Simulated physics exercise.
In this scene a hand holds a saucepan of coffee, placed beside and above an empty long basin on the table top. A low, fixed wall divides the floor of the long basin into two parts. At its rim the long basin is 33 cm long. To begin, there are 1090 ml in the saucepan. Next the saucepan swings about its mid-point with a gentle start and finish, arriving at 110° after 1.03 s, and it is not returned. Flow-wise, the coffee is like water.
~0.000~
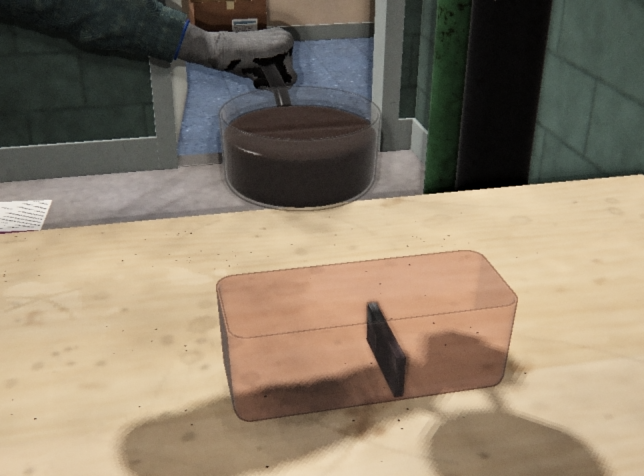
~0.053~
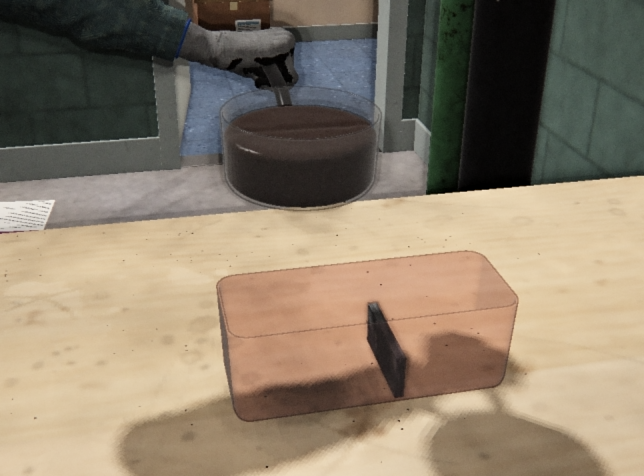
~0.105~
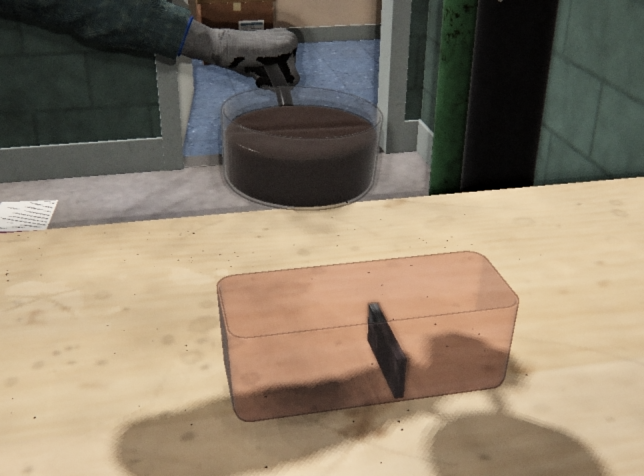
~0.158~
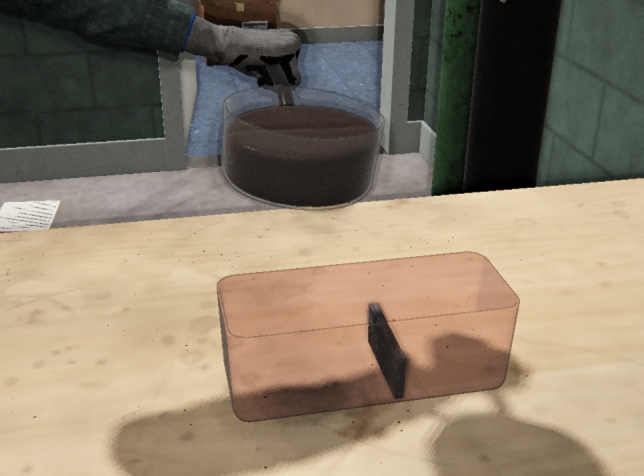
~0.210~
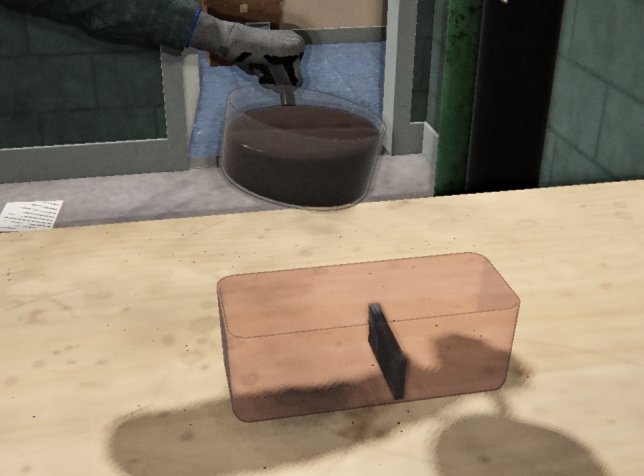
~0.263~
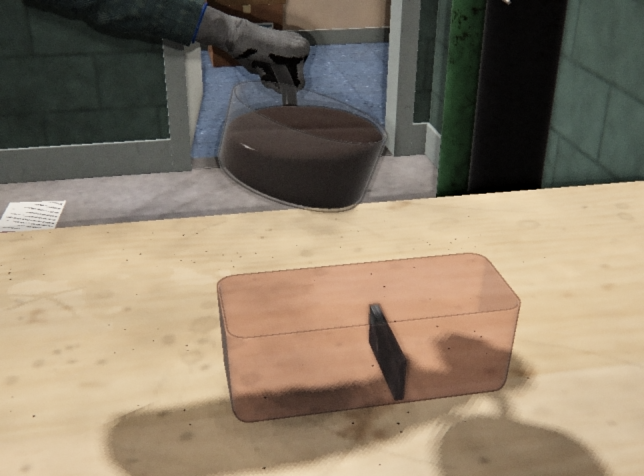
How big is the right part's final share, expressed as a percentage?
Some 69 per cent.
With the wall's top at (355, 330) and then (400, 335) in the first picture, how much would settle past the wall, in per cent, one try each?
The first gives near 95 per cent and the second near 50 per cent.
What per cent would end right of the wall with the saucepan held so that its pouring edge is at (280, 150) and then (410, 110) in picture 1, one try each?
Around 10 per cent first, around 80 per cent next.
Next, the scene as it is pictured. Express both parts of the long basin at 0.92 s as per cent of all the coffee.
Left roughly 10 per cent, right roughly 68.
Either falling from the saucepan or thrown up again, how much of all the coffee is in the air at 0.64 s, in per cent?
Roughly 42 %.
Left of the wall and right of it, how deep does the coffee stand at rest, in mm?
Left roughly 14 mm; right roughly 46 mm.
After 0.64 s the tilt is 76° and 45 per cent is still to pour, 0 is left of the wall and 12 right of it.
After 0.92 s the tilt is 107° and 7 per cent is still to pour, 9 is left of the wall and 69 right of it.
After 1.21 s the tilt is 110° and 0 per cent is still to pour, 24 is left of the wall and 73 right of it.
After 1.53 s the tilt is 110° and 0 per cent is still to pour, 28 is left of the wall and 70 right of it.
In the end 28 per cent lies left of the wall, 69 right of it and 3 outside.
